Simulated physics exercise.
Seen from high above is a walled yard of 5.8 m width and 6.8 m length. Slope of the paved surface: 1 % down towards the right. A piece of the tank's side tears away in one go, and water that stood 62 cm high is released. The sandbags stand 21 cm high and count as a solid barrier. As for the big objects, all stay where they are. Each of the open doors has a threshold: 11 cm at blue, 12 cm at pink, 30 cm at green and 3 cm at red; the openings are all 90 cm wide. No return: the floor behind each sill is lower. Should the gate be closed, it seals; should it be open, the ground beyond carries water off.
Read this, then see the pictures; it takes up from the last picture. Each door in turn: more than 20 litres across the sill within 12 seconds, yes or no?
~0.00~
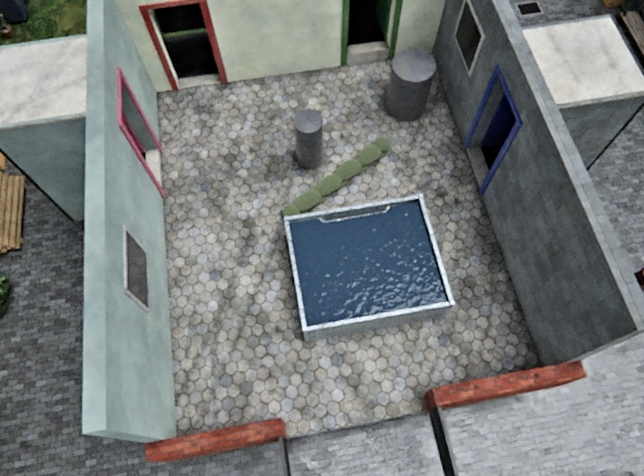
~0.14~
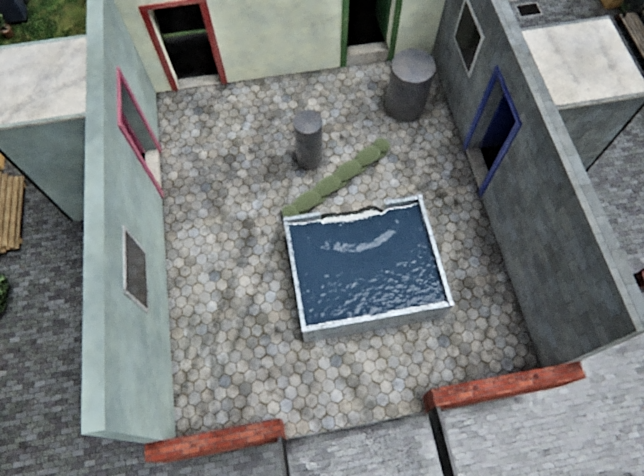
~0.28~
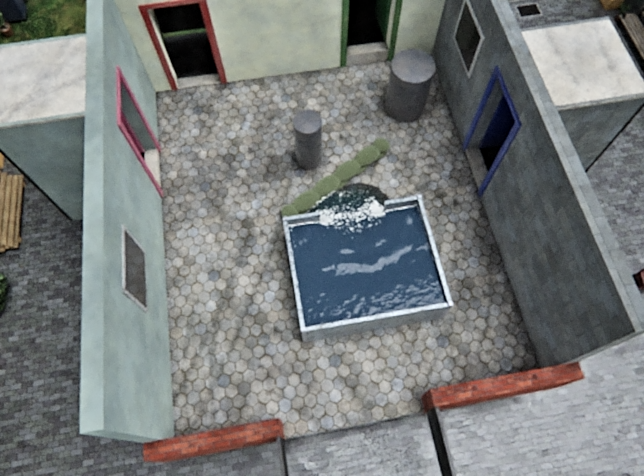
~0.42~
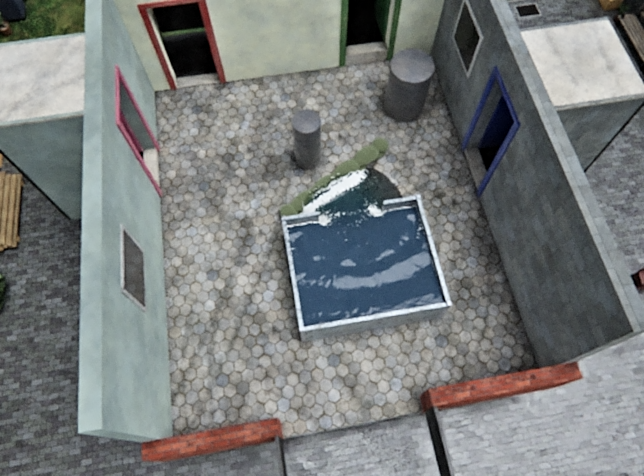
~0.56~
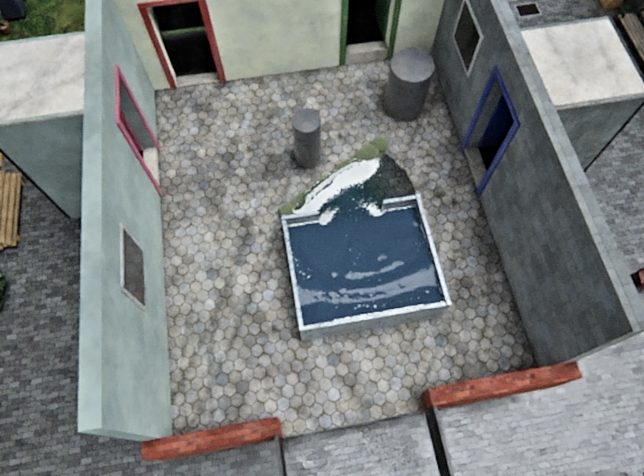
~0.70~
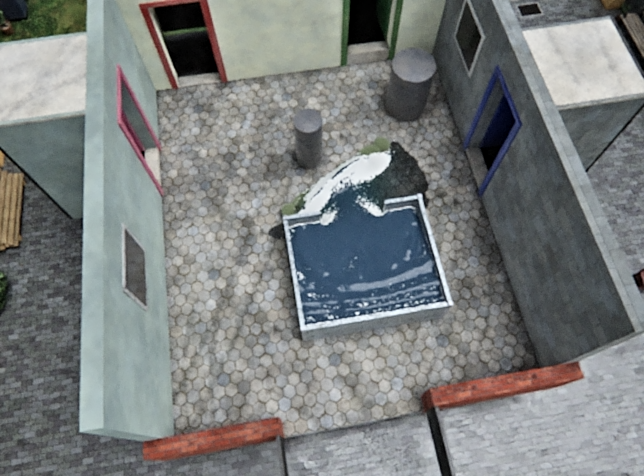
Answers: Blue door, yes; pink door, no; green door, no; red door, yes.
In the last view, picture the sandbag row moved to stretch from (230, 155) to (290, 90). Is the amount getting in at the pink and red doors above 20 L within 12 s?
Checking the limit, pink is fine, red is too much.
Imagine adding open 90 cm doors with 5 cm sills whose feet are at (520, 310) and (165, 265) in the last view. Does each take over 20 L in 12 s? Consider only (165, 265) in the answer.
There: Not over.
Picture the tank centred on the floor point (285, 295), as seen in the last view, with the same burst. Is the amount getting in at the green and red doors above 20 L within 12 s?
Well, green ends up inside the mark and red ends up beyond the mark.
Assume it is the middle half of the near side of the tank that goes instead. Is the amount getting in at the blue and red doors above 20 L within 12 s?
Then: Blue below, red below.
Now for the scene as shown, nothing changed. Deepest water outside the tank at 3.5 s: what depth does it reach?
Up to some 29 cm.
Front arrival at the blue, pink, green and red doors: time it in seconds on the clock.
Times: Blue 1.4 seconds, pink 2.6 seconds, green 2.0 seconds, red 3.4 seconds.
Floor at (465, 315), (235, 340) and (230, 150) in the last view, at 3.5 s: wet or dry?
Listed in sequence, the spots are bone dry, bone dry and drenched.
After 1.4 s water covers 25 % of the floor and is deepest (44 cm) near (331, 203); blue door not reached, pink door not reached, green door not reached, red door not reached.
After 2.2 s water covers 40 % of the floor and is deepest (36 cm) near (322, 204); blue door 22 cm at the sill, 34 L in, pink door not reached, green door 8 cm at the sill, 0 L in, red door not reached.
After 3.5 s water covers 50 % of the floor and is deepest (29 cm) near (331, 203); blue door 21 cm at the sill, 100 L in, pink door 8 cm at the sill, 0 L in, green door 16 cm at the sill, 0 L in, red door 1 cm at the sill, 0 L in.
After 7.0 s water covers 80 % of the floor and is deepest (16 cm) near (461, 150); blue door 15 cm at the sill, 194 L in, pink door 2 cm at the sill, 0 L in, green door 8 cm at the sill, 0 L in, red door 8 cm at the sill, 16 L in.
After 12.0 s water covers 95 % of the floor and is deepest (10 cm) near (433, 65); blue door 9 cm at the sill, 205 L in, pink door 5 cm at the sill, 0 L in, green door 5 cm at the sill, 0 L in, red door 6 cm at the sill, 76 L in.
